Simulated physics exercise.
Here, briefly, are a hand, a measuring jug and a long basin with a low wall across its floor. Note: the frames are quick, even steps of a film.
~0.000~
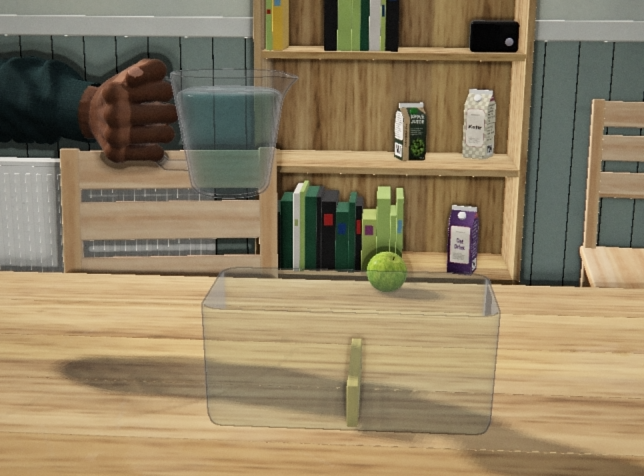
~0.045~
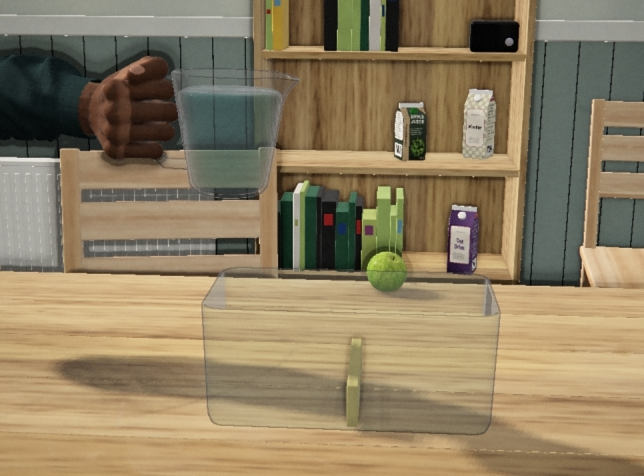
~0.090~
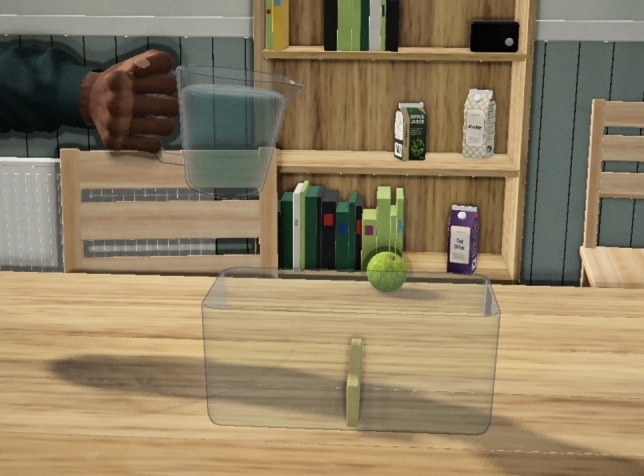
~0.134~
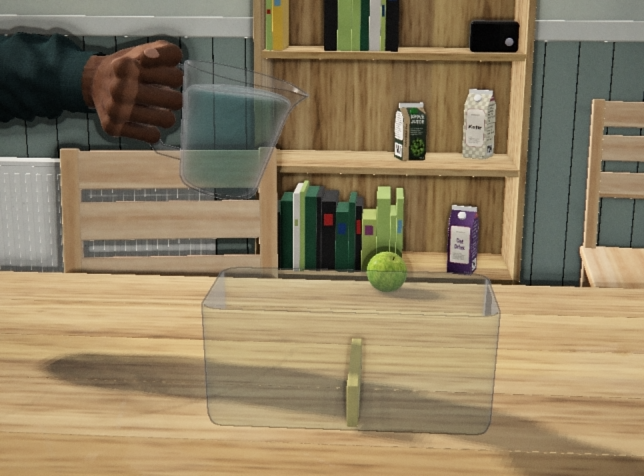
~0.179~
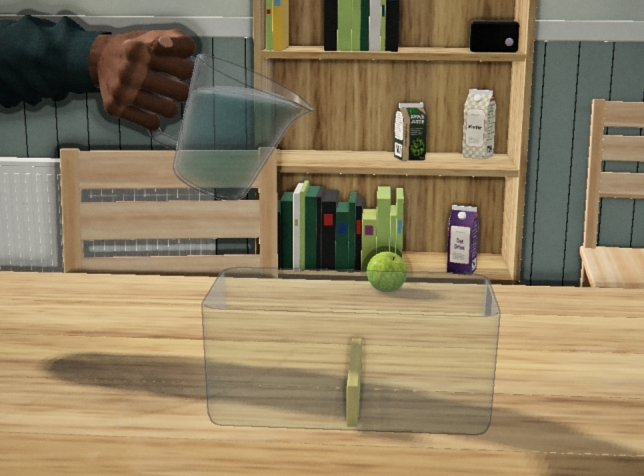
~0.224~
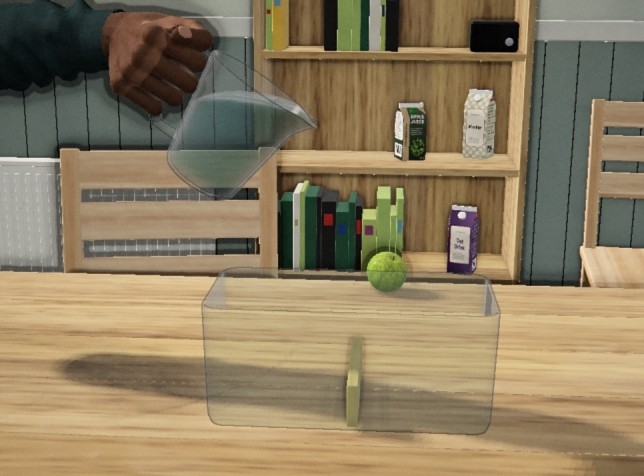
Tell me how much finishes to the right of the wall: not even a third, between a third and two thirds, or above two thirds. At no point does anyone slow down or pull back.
One third to two thirds.
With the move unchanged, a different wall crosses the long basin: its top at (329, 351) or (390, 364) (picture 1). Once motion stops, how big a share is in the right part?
90 %, then 10 %.
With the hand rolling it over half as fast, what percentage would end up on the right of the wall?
About 75 per cent.
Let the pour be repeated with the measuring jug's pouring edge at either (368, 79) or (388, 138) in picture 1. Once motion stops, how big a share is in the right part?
Close to 85 % for the first start and close to 85 % for the second.
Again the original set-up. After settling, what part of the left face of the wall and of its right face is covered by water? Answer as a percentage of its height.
I get 30 % for the left and 40 % for the right.
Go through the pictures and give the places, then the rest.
It leans 0°; its right rim is at (298, 76); the water meets the walls at (179, 91) and (282, 92); the long basin's rim runs from (213, 288) to (493, 296); the wall's top is at (355, 362), in the first picture.
It leans 2°; its right rim is at (299, 78); the water meets the walls at (180, 90) and (283, 93), in the second picture.
It leans 6°; its right rim is at (304, 84); the water meets the walls at (183, 87) and (286, 95), in the third picture.
It leans 13°; its right rim is at (309, 94); the water meets the walls at (189, 86) and (292, 99), in the fourth picture.
It leans 23°; its right rim is at (314, 109); the water meets the walls at (194, 91) and (302, 105), in the fifth picture.
It leans 35°; its right rim is at (317, 126); the water meets the walls at (188, 112) and (311, 116); 1 per cent is over the edge, in the sixth picture.
A moment on, the measuring jug is tipped on its side and 45 per cent is still to pour, 1 is left of the wall and 20 right of it.
Next, the measuring jug is tipped right over and 7 per cent is still to pour, 31 is left of the wall and 46 right of it.
Then the measuring jug is tipped right over and 0 per cent is still to pour, 43 is left of the wall and 54 right of it.
Later the measuring jug is tipped right over and 0 per cent is still to pour, 44 is left of the wall and 54 right of it.
Finally, 44 per cent lies left of the wall, 54 right of it and 2 outside.
